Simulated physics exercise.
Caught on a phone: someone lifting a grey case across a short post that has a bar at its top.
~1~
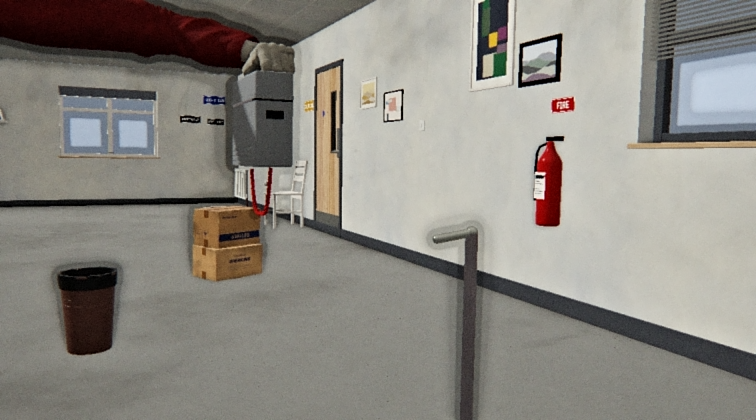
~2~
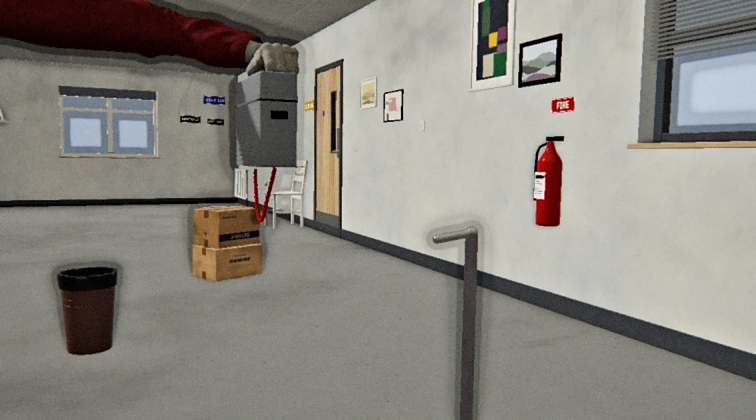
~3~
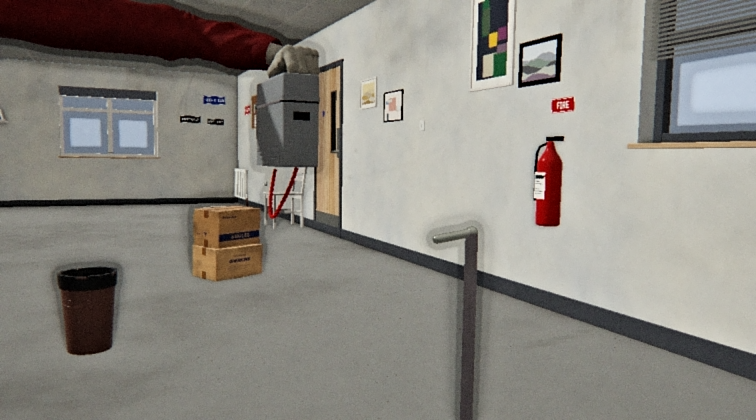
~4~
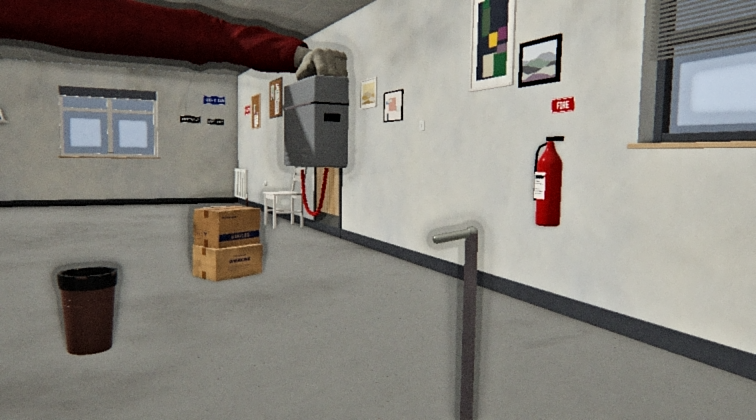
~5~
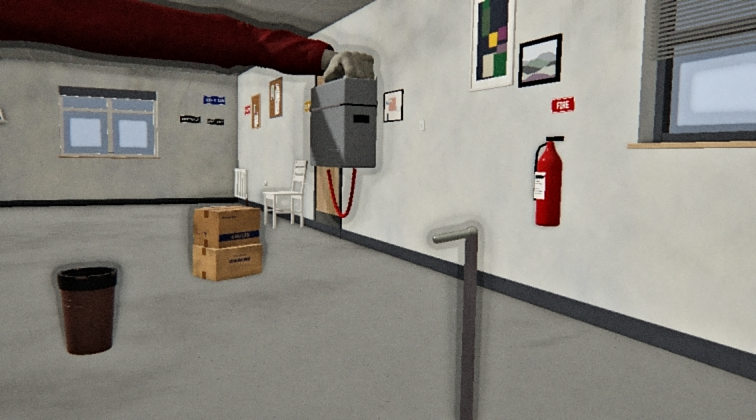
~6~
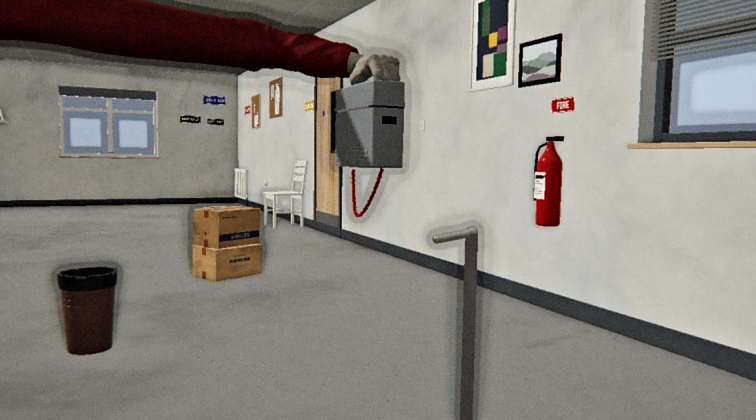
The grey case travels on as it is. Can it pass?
As it turns out, the grey case passes clear.
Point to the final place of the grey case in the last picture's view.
At about (580, 135).
Then, 0.60 s later than the last view, case over the post near (448, 130).
Then, 1.34 s later than the last view, case past the post near (534, 134).
Finally, case past the post near (580, 135). The grey case goes by freely.
